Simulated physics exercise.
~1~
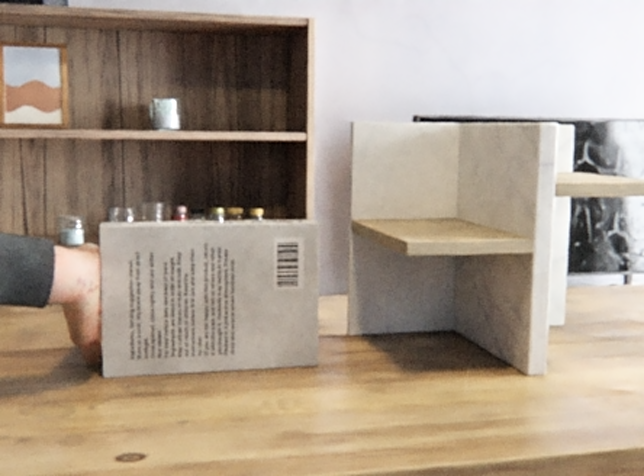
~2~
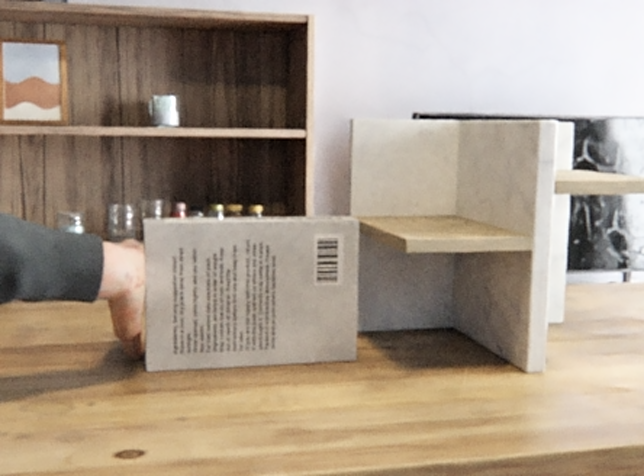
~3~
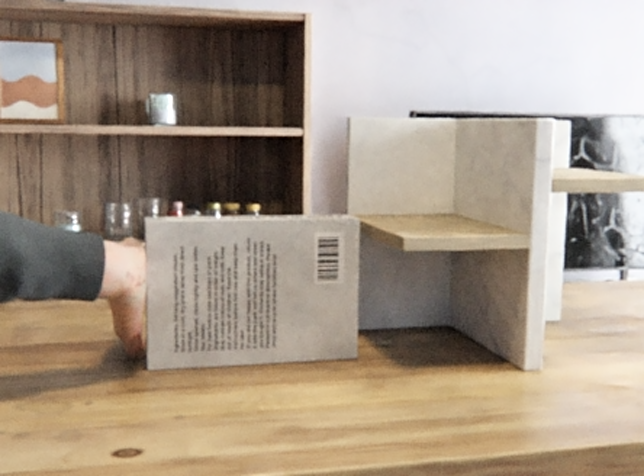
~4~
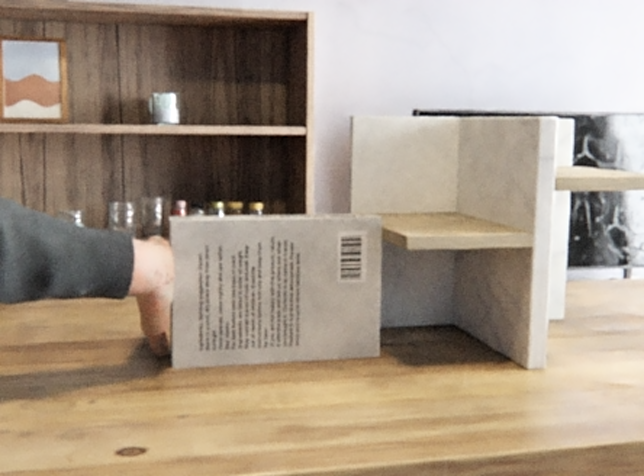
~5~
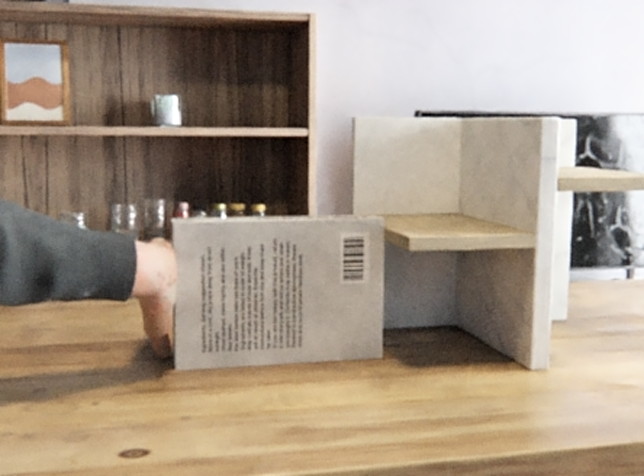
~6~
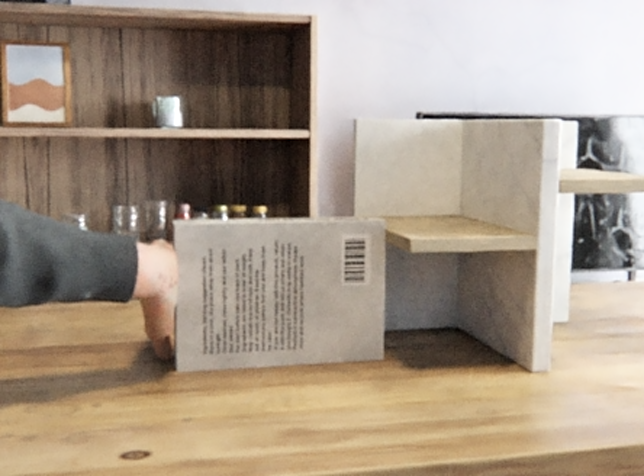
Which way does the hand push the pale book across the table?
The hand pushes the book to the right, toward the small shelf.
